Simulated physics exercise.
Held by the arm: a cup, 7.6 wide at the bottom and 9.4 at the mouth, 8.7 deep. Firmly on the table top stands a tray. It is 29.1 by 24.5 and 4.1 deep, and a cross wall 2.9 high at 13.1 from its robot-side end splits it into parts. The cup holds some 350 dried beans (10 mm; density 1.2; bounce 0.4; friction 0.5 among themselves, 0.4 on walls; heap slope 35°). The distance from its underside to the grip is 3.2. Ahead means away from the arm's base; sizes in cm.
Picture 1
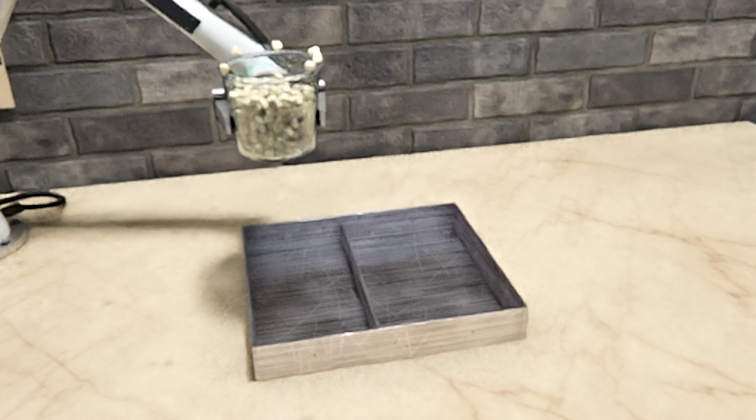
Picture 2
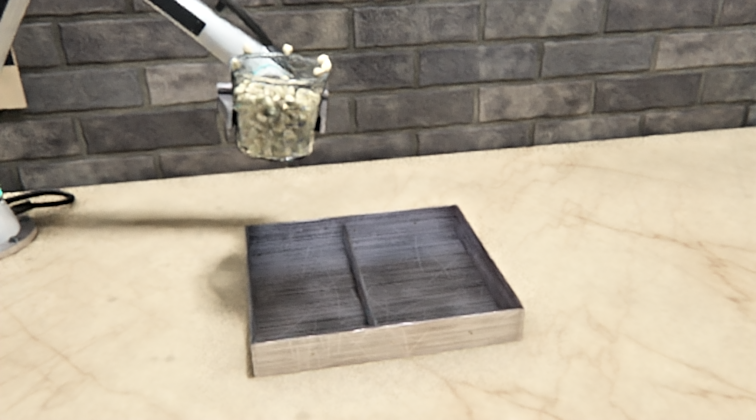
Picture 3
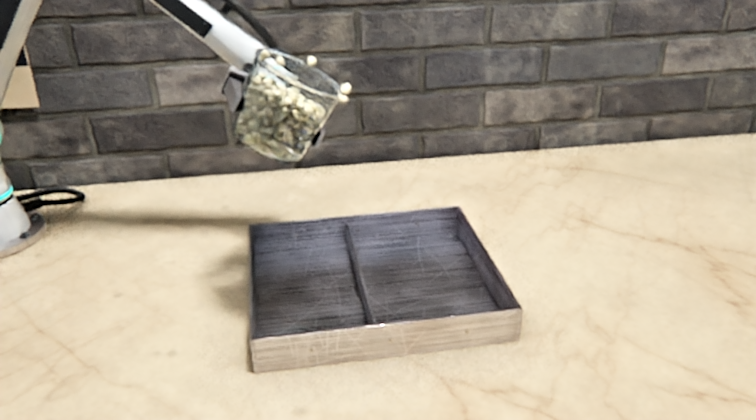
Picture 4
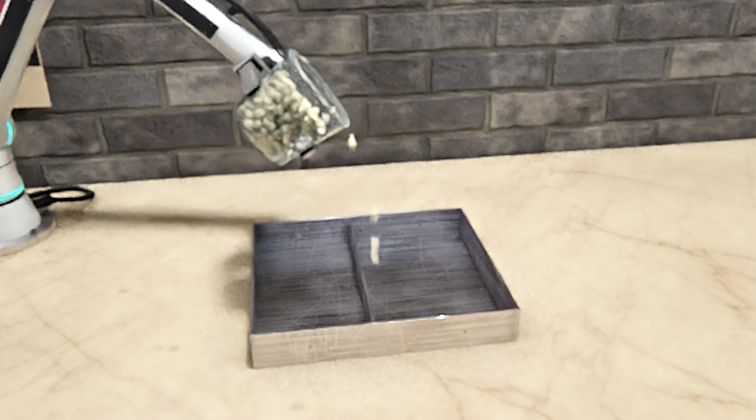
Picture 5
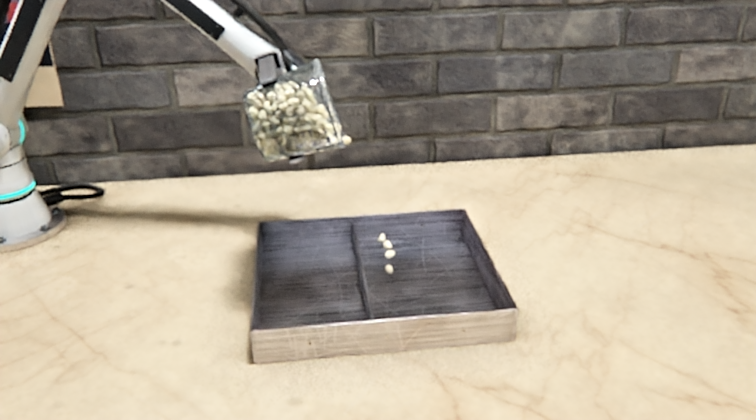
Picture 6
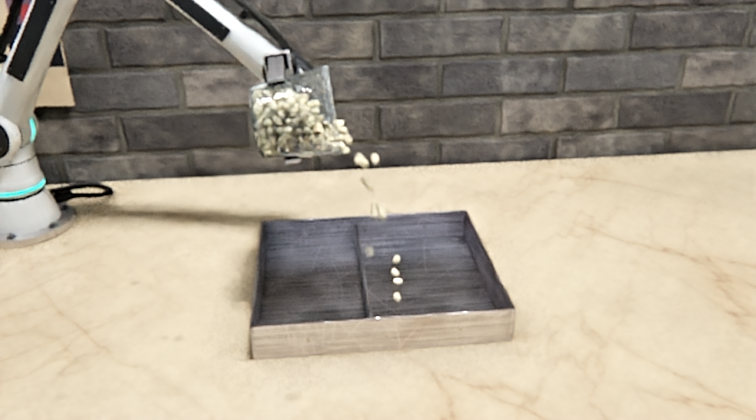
The clip shows a robotic arm holding a clear cup heaped with pale beans above a divided dark tray on a table, tilting it steadily to the right as a few beans, then more, drop into the tray's right-hand section.
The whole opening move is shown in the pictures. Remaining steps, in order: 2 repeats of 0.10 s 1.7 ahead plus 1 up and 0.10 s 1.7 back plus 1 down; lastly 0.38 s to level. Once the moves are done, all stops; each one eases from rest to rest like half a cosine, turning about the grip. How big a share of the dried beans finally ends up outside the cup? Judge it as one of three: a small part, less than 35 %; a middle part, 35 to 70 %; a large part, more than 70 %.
A middle part, 35 to 70 %.
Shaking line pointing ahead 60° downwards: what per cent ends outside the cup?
20 %.
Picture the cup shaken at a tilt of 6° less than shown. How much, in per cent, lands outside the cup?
It would be near 40 per cent.
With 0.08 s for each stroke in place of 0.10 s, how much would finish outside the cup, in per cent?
In that case it would be near 65 percent.
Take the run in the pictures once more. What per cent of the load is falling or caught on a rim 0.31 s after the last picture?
Reading at that time: Some 7 per cent.
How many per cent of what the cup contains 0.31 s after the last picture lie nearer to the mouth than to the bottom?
Some 60 percent is in that half.
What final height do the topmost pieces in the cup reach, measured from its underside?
I'd put it at close to 6.0 centimetres.
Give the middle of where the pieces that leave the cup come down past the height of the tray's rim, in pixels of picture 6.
(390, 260).
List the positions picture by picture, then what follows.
In the first frame, cup middle at (274, 108), level; upper third of the load around (273, 95), from x 225 to 315, top at y 45; 350 in the cup.
In the second frame, cup middle at (277, 109), tilted 8° forward; upper third of the load around (272, 96), from x 235 to 325, top at y 50.
In the third frame, cup middle at (283, 110), tilted 29° forward; upper third of the load around (275, 96), from x 240 to 345, top at y 55; 348 in the cup, 2 in flight or on a rim.
In the fourth frame, cup middle at (289, 113), tilted 54° forward; upper third of the load around (281, 97), from x 245 to 375, top at y 70; 346 in the cup, 2 in the far-side part, 2 in flight or on a rim.
In the fifth frame, cup middle at (293, 116), tilted 75° forward; upper third of the load around (283, 102), from x 250 to 390, top at y 85; 346 in the cup, 4 in the far-side part.
In the sixth frame, cup middle at (295, 117), tilted 83° forward; upper third of the load around (282, 106), from x 255 to 395, top at y 90; 334 in the cup, 5 in the far-side part, 11 in flight or on a rim.
Then, 0.31 s after the last picture, tilted 83° forward, highest piece 26 above the table; 253 in the cup, 65 in the far-side part, 6 in the robot-side part, 26 in flight or on a rim.
Then, 0.62 s after the last picture, tilted 30° forward, highest piece 28 above the table; 174 in the far-side part, 165 in the cup, 7 in the robot-side part, 4 in flight or on a rim.
Then, 0.98 s after the last picture, level, highest piece 27 above the table; 178 in the far-side part, 164 in the cup, 8 in the robot-side part.
Then, 2.03 s after the last picture, level, highest piece 27 above the table; 178 in the far-side part, 164 in the cup, 8 in the robot-side part.
Final count, 178 in the far-side part, 164 in the cup, 8 in the robot-side part. That is 53 % outside the cup.
